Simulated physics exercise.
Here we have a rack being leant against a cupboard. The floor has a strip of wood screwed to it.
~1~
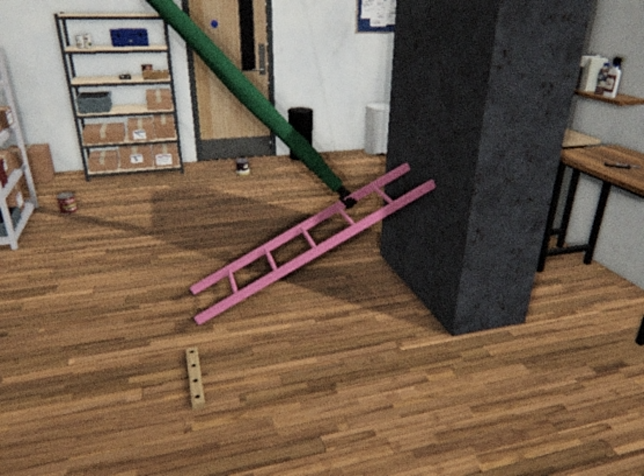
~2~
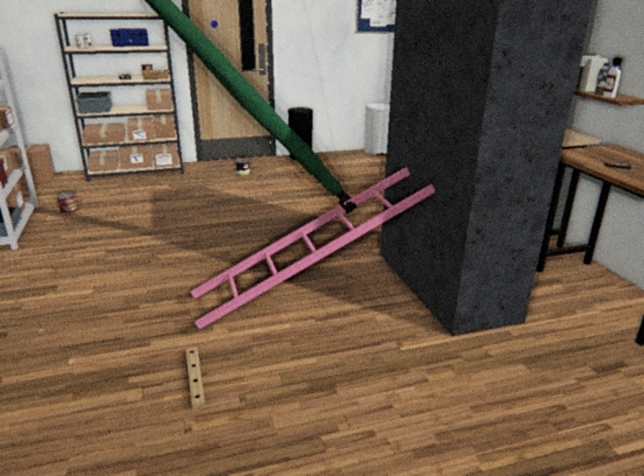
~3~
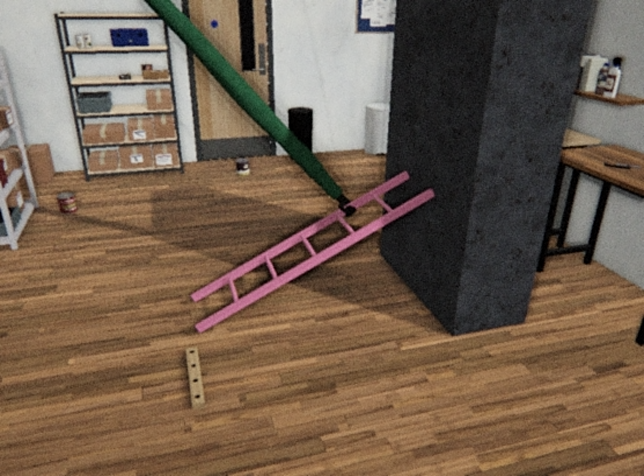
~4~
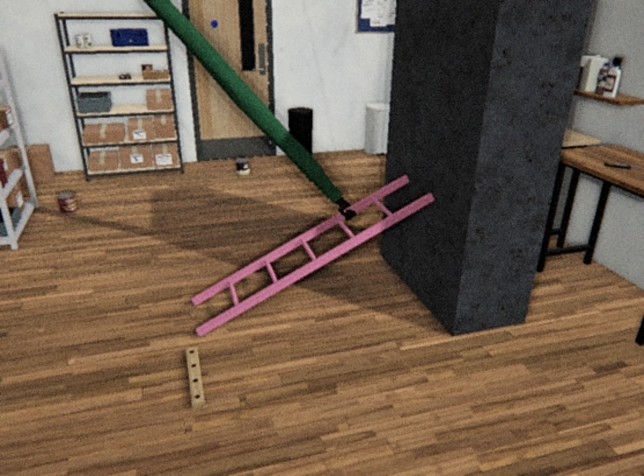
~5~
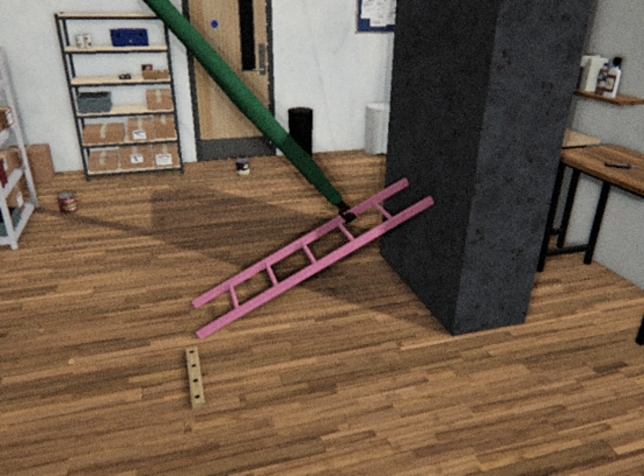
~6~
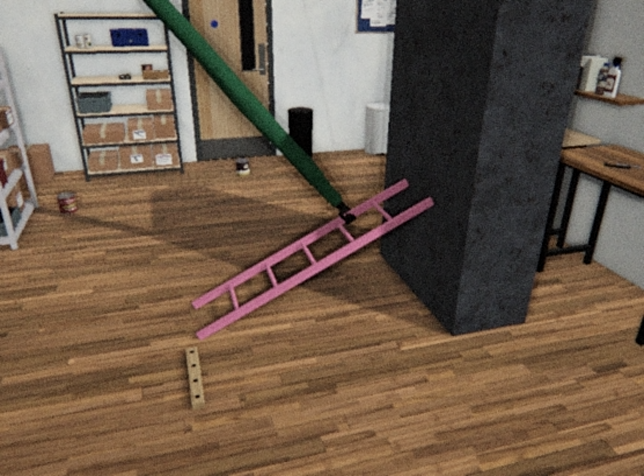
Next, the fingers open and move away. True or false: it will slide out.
True.
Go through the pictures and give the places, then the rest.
The first picture shows still on the way; pink rack (309, 239); batten (195, 376).
The second picture shows still on the way; pink rack (309, 243); batten (195, 376).
The third picture shows still on the way; pink rack (309, 247); batten (195, 376).
The fourth picture shows still on the way; pink rack (309, 251); batten (195, 376).
The fifth picture shows still on the way; pink rack (309, 254); batten (195, 376).
The sixth picture shows in place, still held; pink rack (309, 255); batten (195, 376).
Then, 0.26 s after the last picture, pink rack tipped 9° from how it was near (302, 272).
At rest, the pink rack slides out and falls, near (296, 305).
